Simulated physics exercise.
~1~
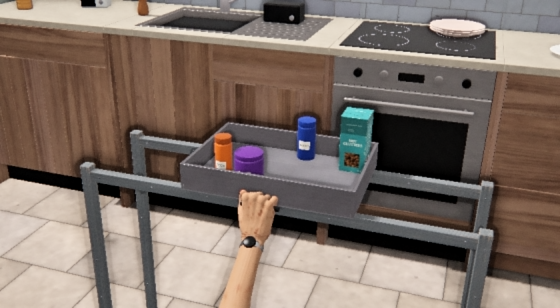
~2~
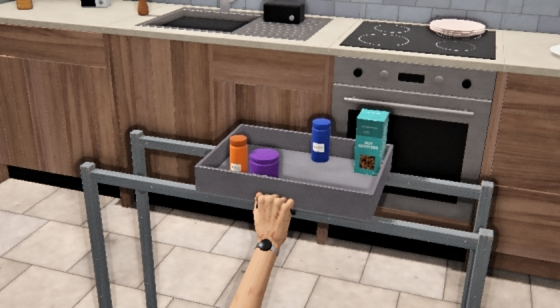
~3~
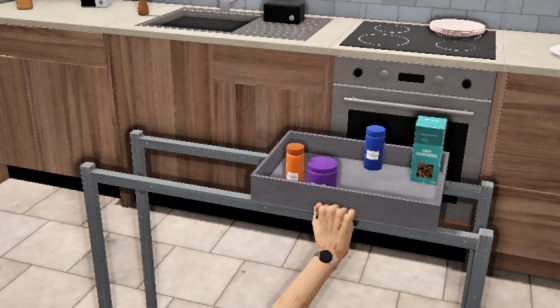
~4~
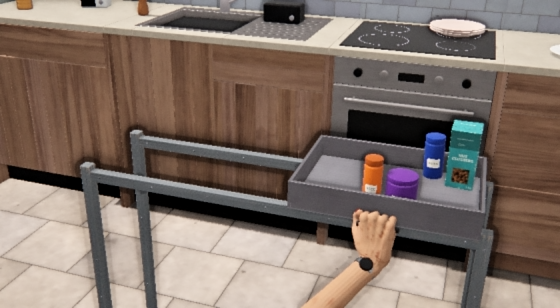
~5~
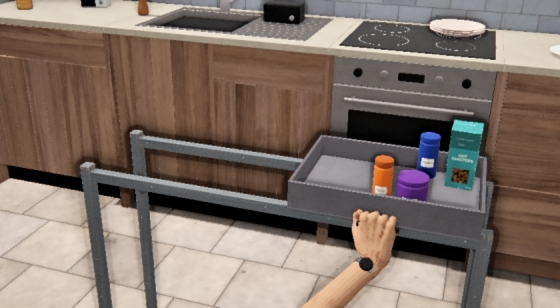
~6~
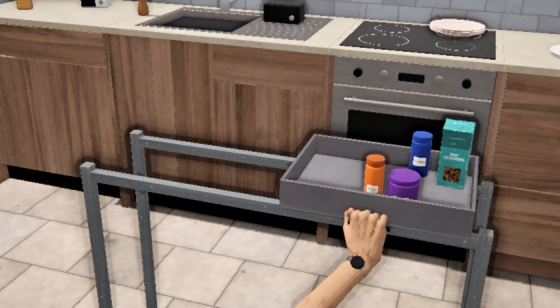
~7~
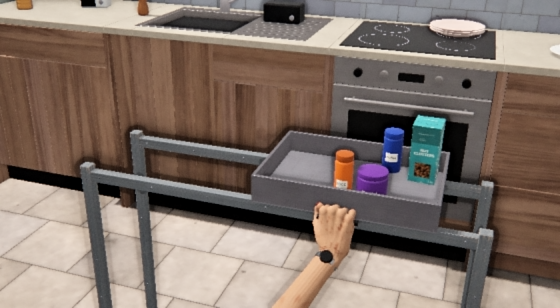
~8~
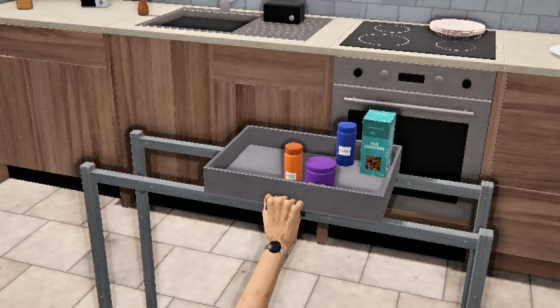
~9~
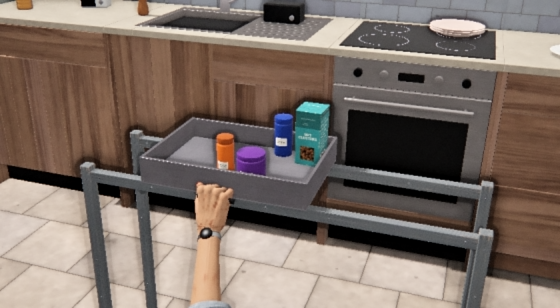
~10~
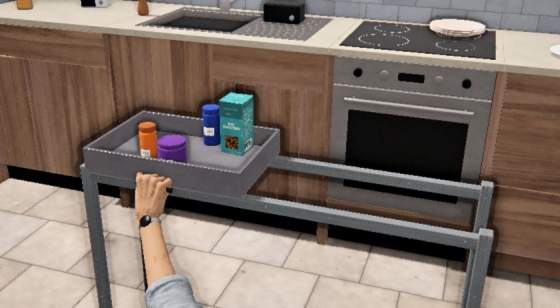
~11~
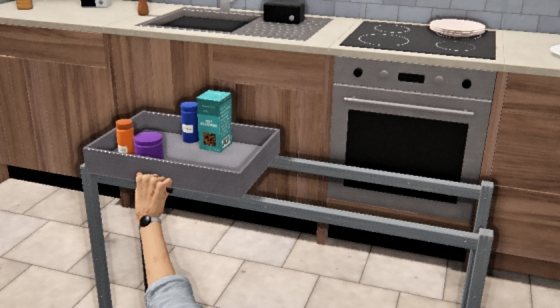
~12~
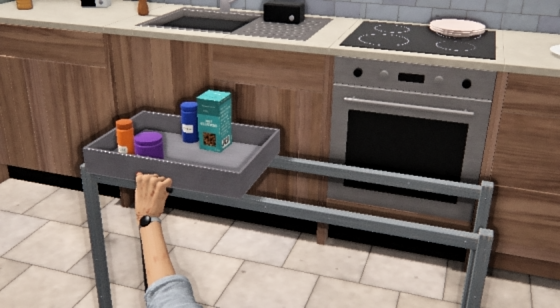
Hand sliding a grey tray of containers right along a metal frame, then left to the far end, the items shifting but staying upright.
